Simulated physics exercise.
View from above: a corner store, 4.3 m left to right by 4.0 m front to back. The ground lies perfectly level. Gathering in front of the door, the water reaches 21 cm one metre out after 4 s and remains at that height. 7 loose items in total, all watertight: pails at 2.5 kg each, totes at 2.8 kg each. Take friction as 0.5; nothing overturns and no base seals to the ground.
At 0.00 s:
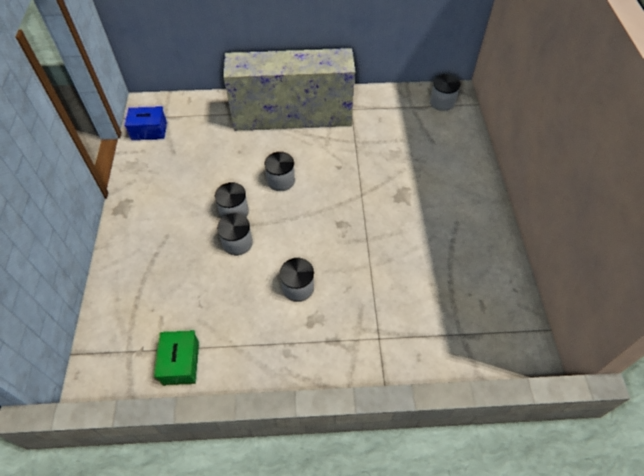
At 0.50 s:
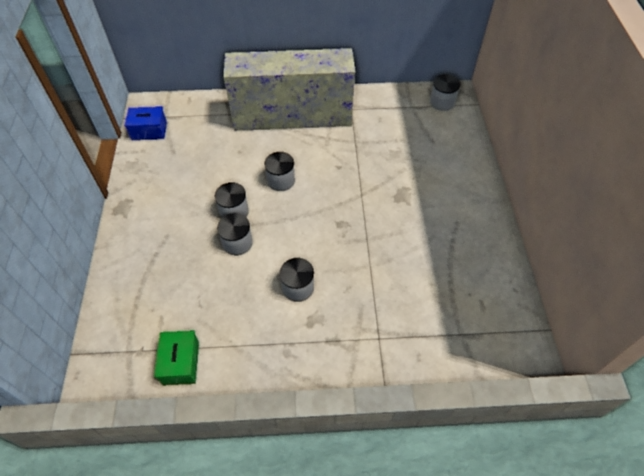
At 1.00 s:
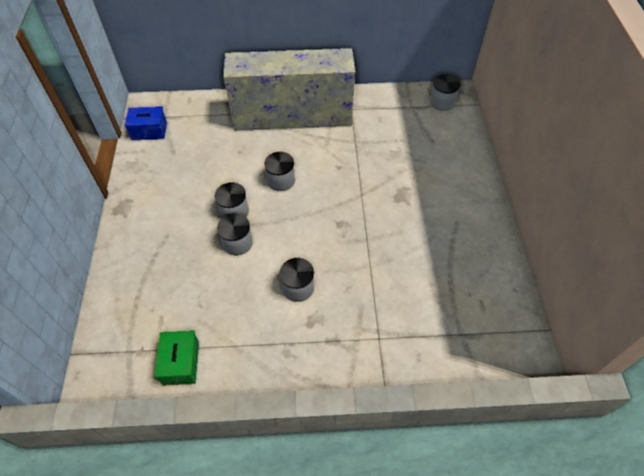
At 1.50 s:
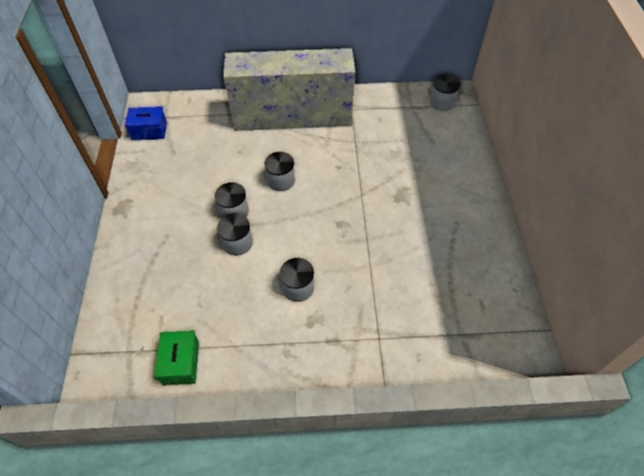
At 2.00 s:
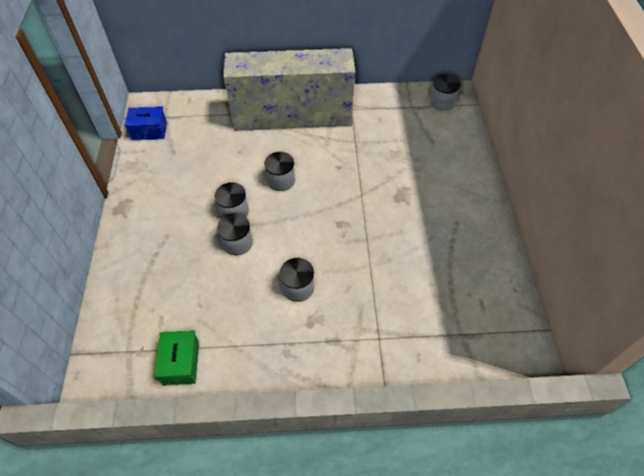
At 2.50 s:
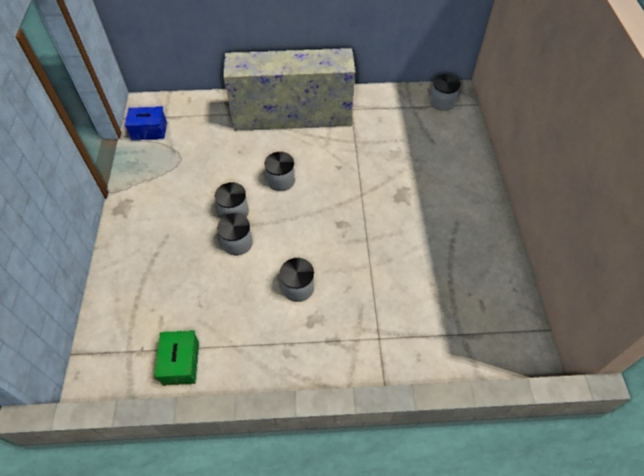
In this clip, water gathers outside the doorway on the left, then a shallow patch spreads onto the pale floor near the blue tote, while the green tote and five gray pails stay still.
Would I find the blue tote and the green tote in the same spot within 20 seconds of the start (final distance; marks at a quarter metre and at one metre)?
Judging by where they end up, the blue tote drifts a modest distance while the green tote ends well away.
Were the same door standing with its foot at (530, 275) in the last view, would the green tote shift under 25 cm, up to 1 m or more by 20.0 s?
Then the green tote gets carried off.
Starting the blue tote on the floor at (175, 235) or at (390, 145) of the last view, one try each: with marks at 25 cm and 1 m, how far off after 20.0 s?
In turn: It goes a long way; it goes a long way.
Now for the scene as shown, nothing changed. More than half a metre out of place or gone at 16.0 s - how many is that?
The number I get is 5.
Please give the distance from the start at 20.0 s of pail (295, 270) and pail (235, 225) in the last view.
120 cm and 300 cm respectively.
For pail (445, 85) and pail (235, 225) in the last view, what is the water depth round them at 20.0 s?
13 and 16 cm.
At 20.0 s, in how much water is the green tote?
Depth: About 8 cm.
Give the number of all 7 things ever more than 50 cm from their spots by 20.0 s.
By my count, 7.
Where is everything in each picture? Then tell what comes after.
The blue tote at (144, 116), on the bottom; the green tote at (175, 353), on the bottom; water covers 0.0 m2; 0 of 7 have shifted, in the first frame.
The blue tote at (144, 116), on the bottom; the green tote at (175, 353) rests on the ground; 0.0 m2 under water; 0 of 7 have shifted, in the second frame.
The blue tote at (144, 116), on the bottom; the green tote at (175, 353), on the bottom; water covers 0.0 m2; 0 of 7 have shifted, in the third frame.
The blue tote at (144, 116), on the bottom; the green tote at (175, 353) rests on the ground; water covers 0.0 m2; 0 of 7 have shifted, in the fourth frame.
The blue tote at (144, 116) rests on the ground; the green tote at (175, 353), on the bottom; water covers 0.0 m2; 0 of 7 have shifted, in the fifth frame.
The blue tote at (144, 116), on the bottom; the green tote at (175, 353), on the bottom; water covers 0.4 m2; 0 of 7 have shifted, in the sixth frame.
After 4.0 s the blue tote is near (150, 95), 0.3 m from its start, aground; the green tote is near (175, 353), 0.0 m from its start, aground; 0 afloat.
After 9.0 s the blue tote is near (201, 84), 0.8 m from its start, afloat; the green tote is near (175, 353), 0.0 m from its start, aground; 3 afloat.
After 16.0 s the blue tote is near (167, 86), 0.5 m from its start, afloat; the green tote is near (80, 310), 0.9 m from its start, afloat; 7 afloat.
After 20.0 s the blue tote is near (203, 88), 0.7 m from its start, afloat; the green tote is near (237, 160), 2.2 m from its start, afloat; 7 afloat.
